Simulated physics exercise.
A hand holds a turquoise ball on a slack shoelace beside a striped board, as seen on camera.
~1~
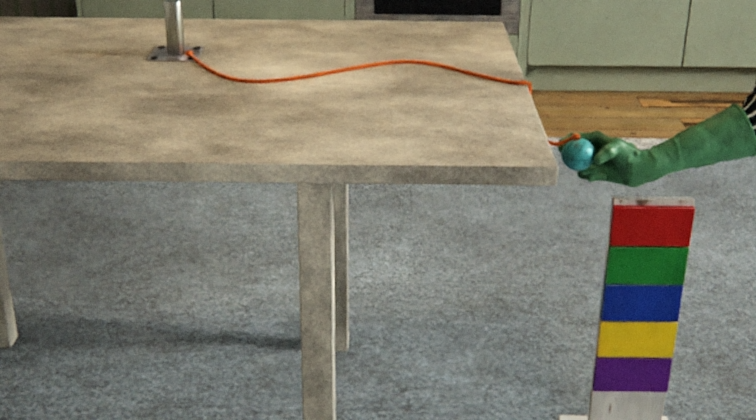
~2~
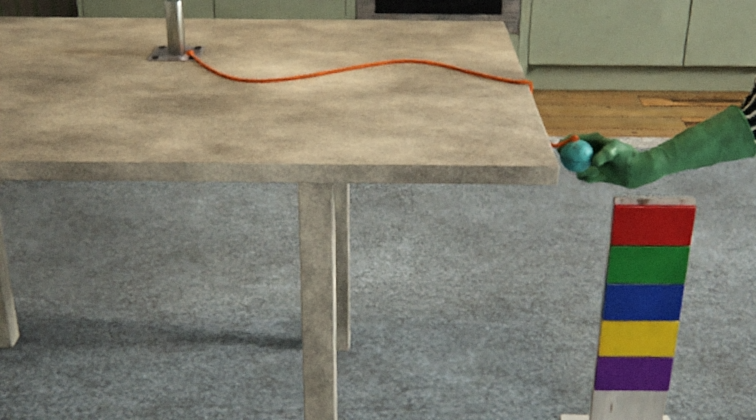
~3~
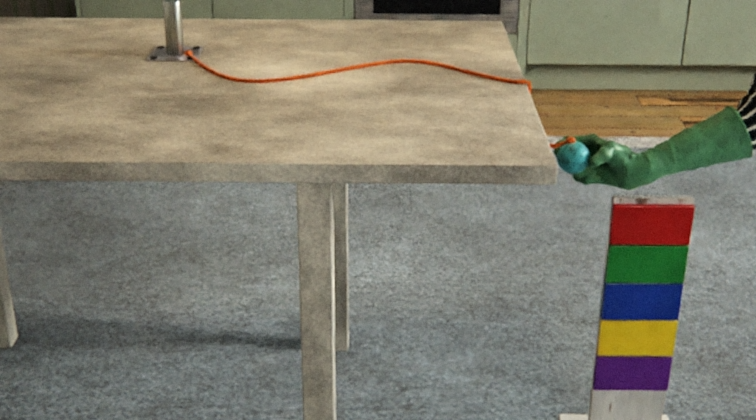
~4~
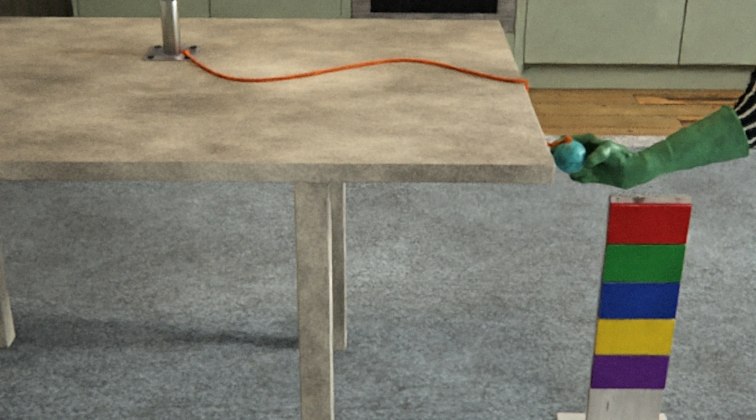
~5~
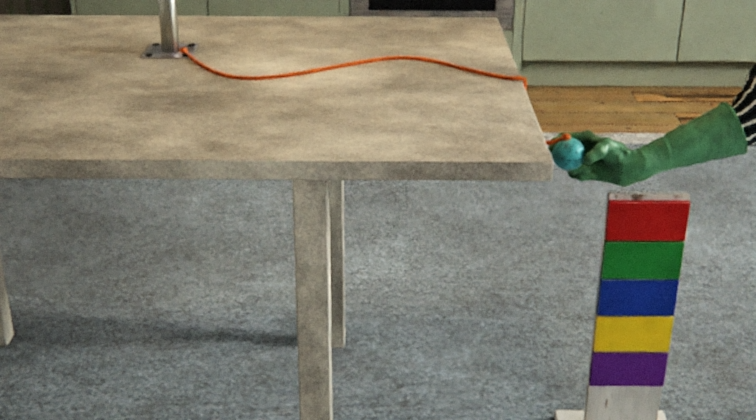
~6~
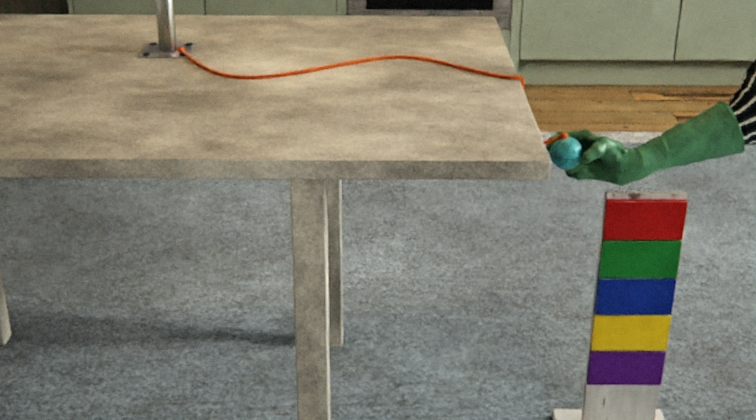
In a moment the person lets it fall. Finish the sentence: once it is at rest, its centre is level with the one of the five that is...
Green.
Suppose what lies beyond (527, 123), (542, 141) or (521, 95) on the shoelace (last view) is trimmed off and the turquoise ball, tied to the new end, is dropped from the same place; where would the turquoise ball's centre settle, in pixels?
Estimated positions in order: (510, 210); (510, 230); (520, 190).
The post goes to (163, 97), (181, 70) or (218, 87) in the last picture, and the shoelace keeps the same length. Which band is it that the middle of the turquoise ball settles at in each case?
In turn, blue, then blue, then yellow.
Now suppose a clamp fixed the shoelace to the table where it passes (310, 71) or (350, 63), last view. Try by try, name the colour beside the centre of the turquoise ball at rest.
First try red, second try red.
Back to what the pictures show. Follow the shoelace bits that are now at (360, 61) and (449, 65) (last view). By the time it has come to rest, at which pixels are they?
They end up around (414, 69) and around (515, 78).
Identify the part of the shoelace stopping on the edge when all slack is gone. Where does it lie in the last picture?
That spot is roughly at (455, 66).
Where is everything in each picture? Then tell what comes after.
Turquoise ball (578, 154); red (652, 227); green (647, 267); blue (642, 304); yellow (637, 341); purple (633, 375), in the first frame.
Turquoise ball (577, 156); shoelace through (205, 66) (271, 81) (357, 67) (441, 65) (520, 83), in the second frame.
Turquoise ball (574, 158), in the third frame.
Turquoise ball (570, 157); shoelace through (200, 65) (267, 80) (352, 67) (436, 64) (516, 82), in the fourth frame.
Turquoise ball (569, 154), in the fifth frame.
Turquoise ball (566, 153); shoelace through (196, 62) (263, 77) (348, 63) (432, 61) (512, 78), in the sixth frame.
Soon after, ball near (492, 247); level with green.
Then, ball near (530, 253); level with green.
At rest, ball near (514, 251); level with green. Its middle rests at the green band.
